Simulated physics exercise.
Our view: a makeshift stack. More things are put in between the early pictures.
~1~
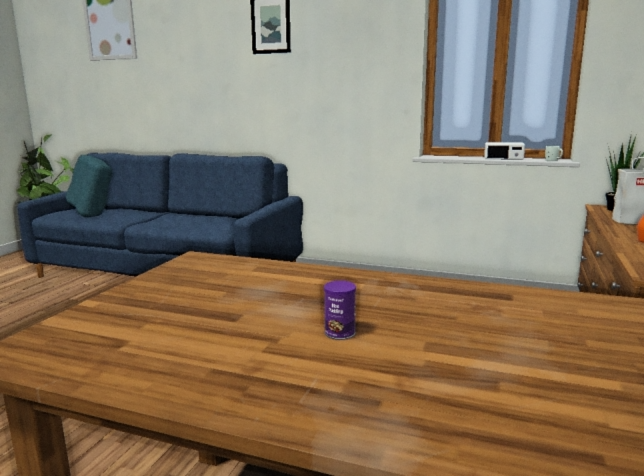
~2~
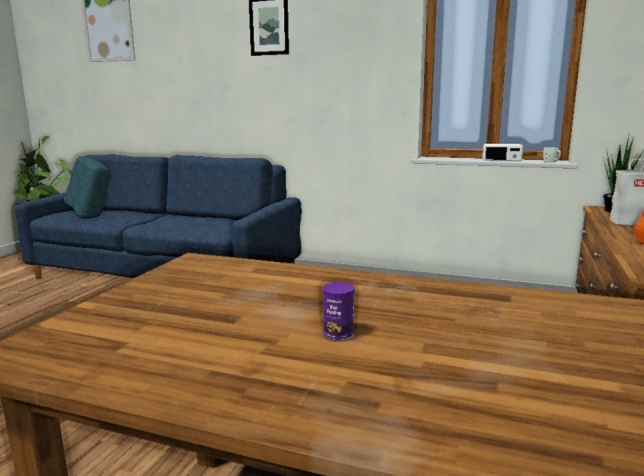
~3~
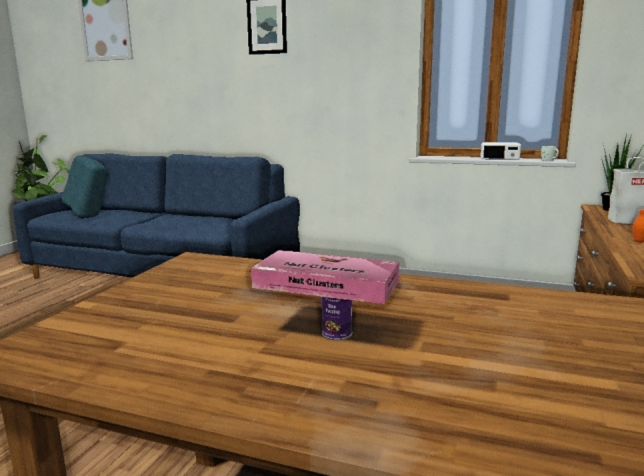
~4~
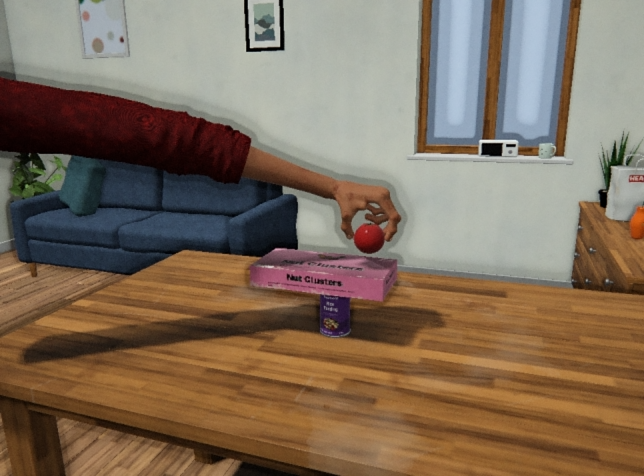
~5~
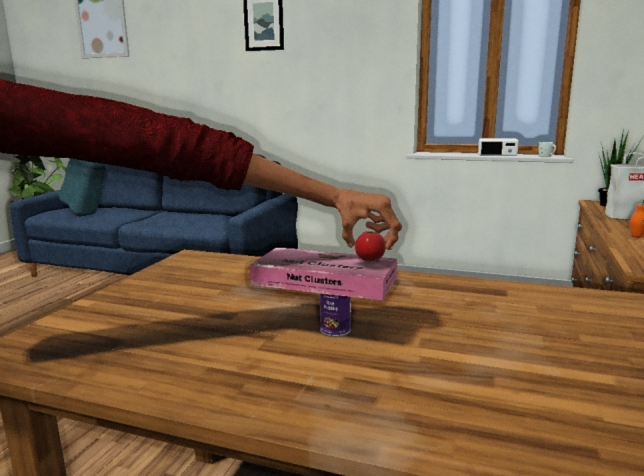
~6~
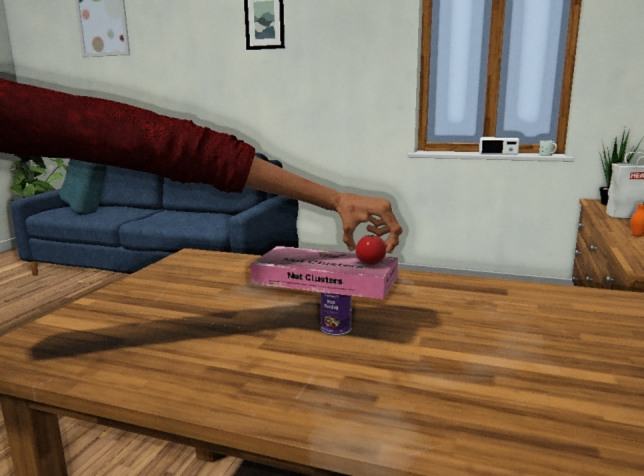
The clip opens on a purple tin standing alone on a wooden table, with a blue sofa behind it. A pink Nut Clusters box then appears on top of the tin, and a red-sleeved arm reaches in from the left, lowering a red tomato slightly onto the box's right side.
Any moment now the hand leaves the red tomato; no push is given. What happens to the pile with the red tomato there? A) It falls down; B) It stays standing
Option B: It stays standing.
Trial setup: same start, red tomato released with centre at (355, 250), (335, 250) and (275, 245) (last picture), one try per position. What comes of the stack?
Try 1: Stands; try 2: Stands; try 3: Topples.
Then, 0.20 s on from there, no change.
Then, 0.50 s on from there, red tomato resting near (371, 250).
In the end, all 3 unmoved. At the end, from the last picture's camera, red tomato near (371, 250). The stack keeps its balance.
